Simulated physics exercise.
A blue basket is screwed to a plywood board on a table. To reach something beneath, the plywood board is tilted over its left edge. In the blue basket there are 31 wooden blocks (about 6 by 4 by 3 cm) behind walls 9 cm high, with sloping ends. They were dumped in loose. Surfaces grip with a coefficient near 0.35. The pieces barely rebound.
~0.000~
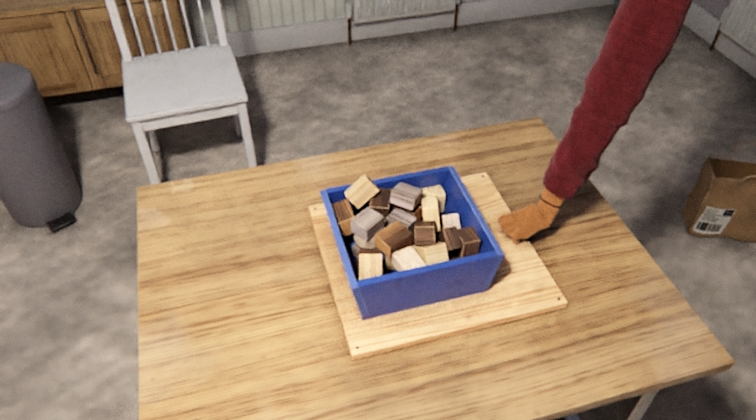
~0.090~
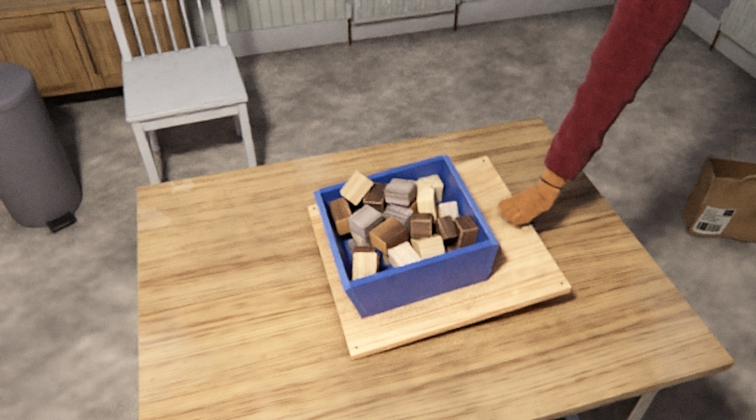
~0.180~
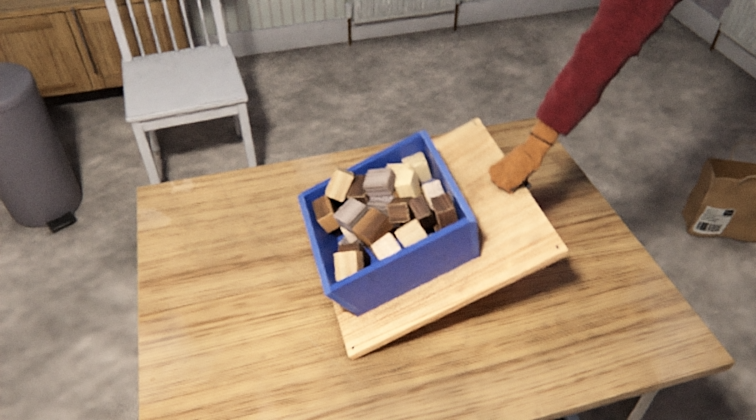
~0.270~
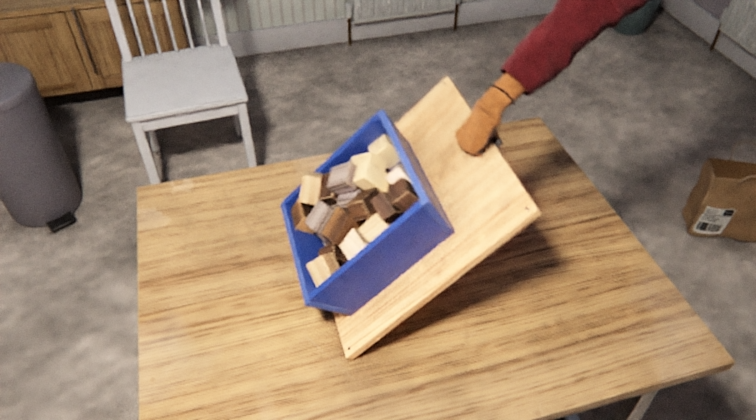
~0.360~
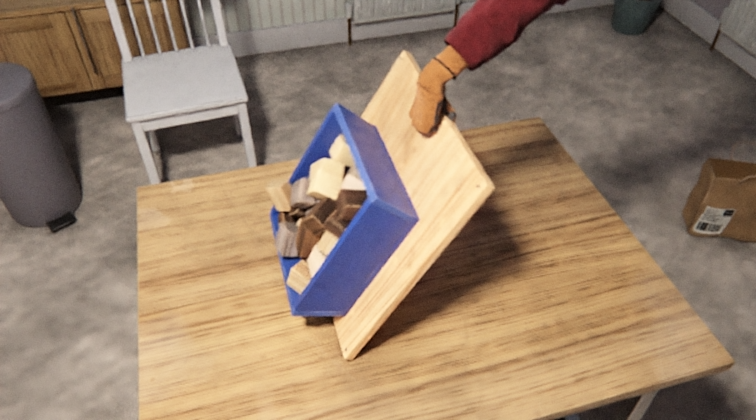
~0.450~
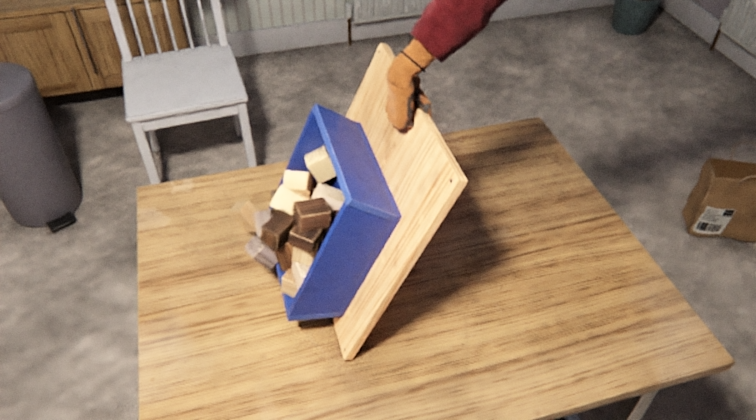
A gloved hand lifts the right side of a board, steeply tilting a blue basket of wooden blocks leftward.
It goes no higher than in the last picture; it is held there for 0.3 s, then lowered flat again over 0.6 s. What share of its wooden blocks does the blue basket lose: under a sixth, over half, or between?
The blue basket loses between a sixth and a half of its wooden blocks.
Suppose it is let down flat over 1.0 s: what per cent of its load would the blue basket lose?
In that case blue basket 40 per cent.
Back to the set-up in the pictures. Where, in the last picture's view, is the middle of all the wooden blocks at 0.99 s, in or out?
Around (321, 245).
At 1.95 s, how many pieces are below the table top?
Roughly 0.
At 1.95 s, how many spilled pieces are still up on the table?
About 12.
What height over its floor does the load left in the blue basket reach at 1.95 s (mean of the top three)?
Roughly 9 cm high.
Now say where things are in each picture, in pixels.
In the first frame (we follow the rim corner now nearest the camera), blue basket at (357, 284); tilt 0°; nothing out yet.
In the second frame, blue basket at (349, 285); tilt 7°.
In the third frame, blue basket at (330, 289); tilt 23°.
In the fourth frame, blue basket at (308, 298); tilt 42°.
In the fifth frame, blue basket at (293, 309); tilt 58°.
In the sixth frame, blue basket at (288, 314); tilt 65°; nothing out yet.
After 0.69 s, tilt 65°; 7 of 31 out of the blue basket.
After 0.99 s, tilt 42°; 12 of 31 out of the blue basket.
After 1.41 s, tilt 0°; 12 of 31 out of the blue basket.
Outcome (at 1.95 s), 12 of 31 out of the blue basket. Asked share, 12 of 31, 39 per cent.
